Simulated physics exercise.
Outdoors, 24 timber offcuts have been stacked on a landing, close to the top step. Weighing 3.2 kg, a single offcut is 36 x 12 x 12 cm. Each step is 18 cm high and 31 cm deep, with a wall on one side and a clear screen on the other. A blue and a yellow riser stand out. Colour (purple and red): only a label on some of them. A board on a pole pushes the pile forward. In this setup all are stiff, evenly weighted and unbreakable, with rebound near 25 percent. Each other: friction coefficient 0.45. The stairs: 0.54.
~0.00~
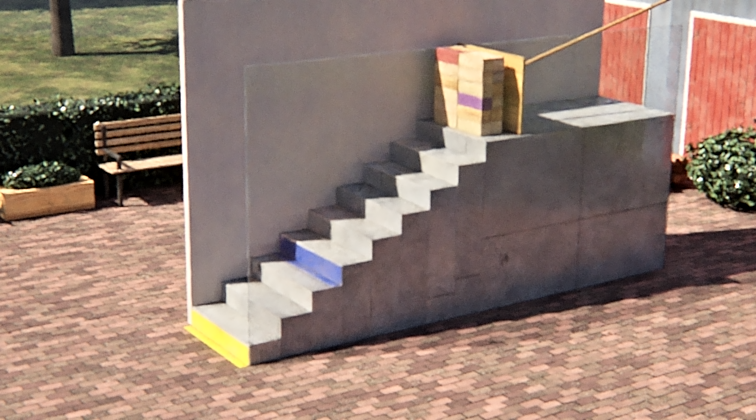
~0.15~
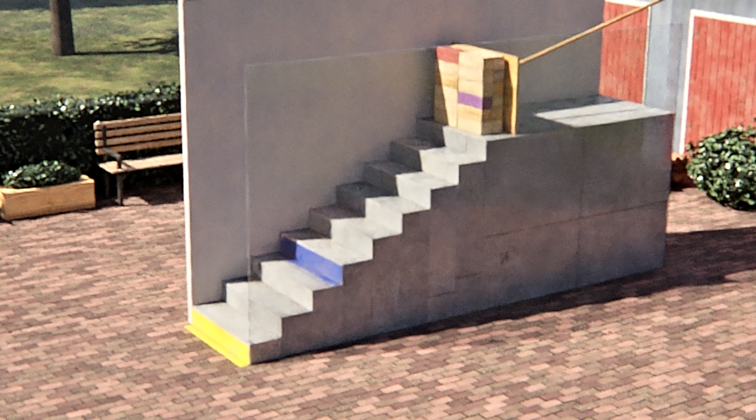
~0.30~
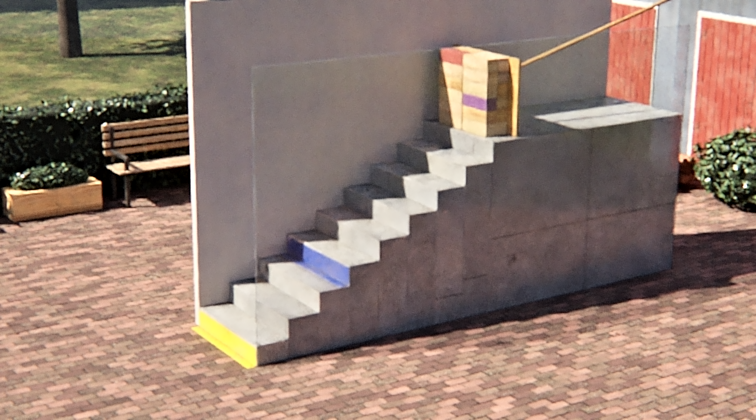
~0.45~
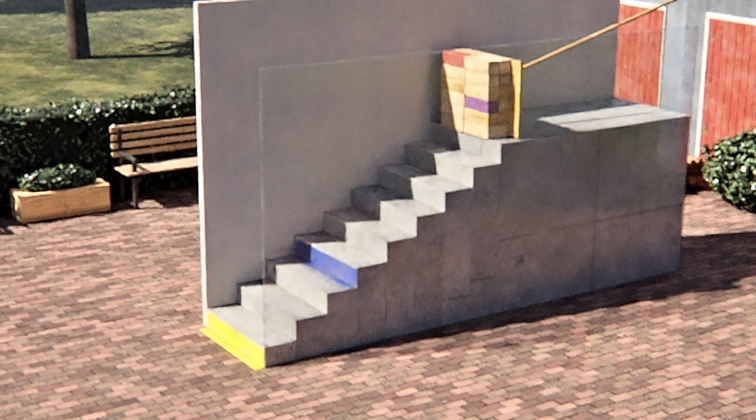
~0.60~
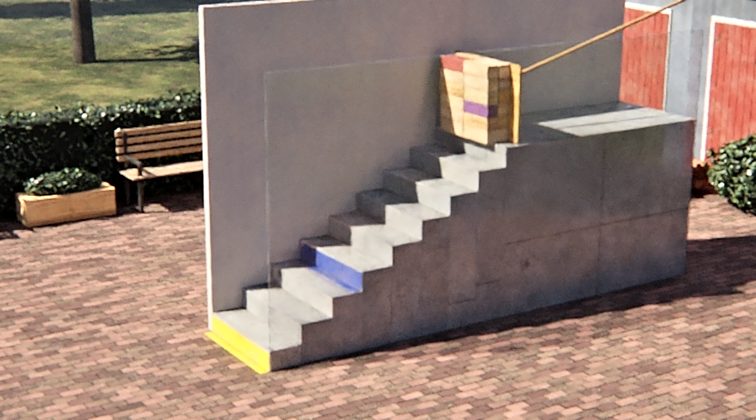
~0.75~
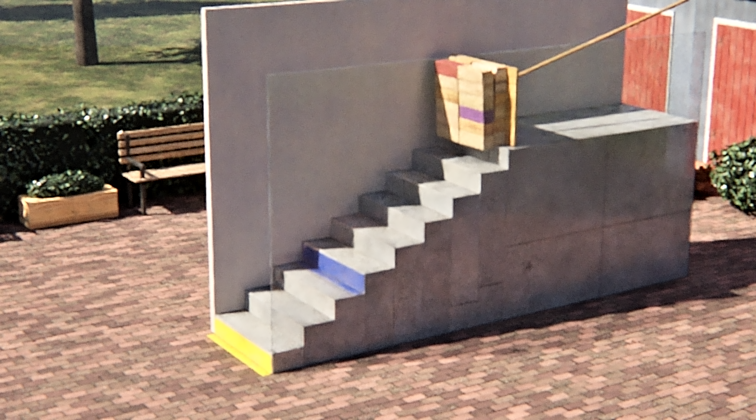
Stacked wooden blocks sliding slowly forward on a concrete landing, pushed by a board on a pole, and tilting slightly over the top step.
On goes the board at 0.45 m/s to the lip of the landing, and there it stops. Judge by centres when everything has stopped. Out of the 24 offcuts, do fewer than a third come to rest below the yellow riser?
I expect not even a third.
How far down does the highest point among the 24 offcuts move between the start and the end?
64 cm.
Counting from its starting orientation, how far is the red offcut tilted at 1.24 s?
My estimate is close to 40°.
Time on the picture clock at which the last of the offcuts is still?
Time: About 3.0 s.
By 1.24 s, none of the 24 offcuts below the yellow riser, 24 disturbed; red offcut tilted 39°, 15 cm lower; purple offcut tilted 25°, 20 cm lower.
By 1.92 s, none of the 24 offcuts below the yellow riser, 24 disturbed; red offcut on its side; purple offcut on its side.
When it is over (3.4 s), 4 of the 24 offcuts below the yellow riser; red offcut upside down; purple offcut on its side. That is 17 per cent. In pixels of the last frame, middles, red offcut near (225, 359), purple offcut near (420, 204).
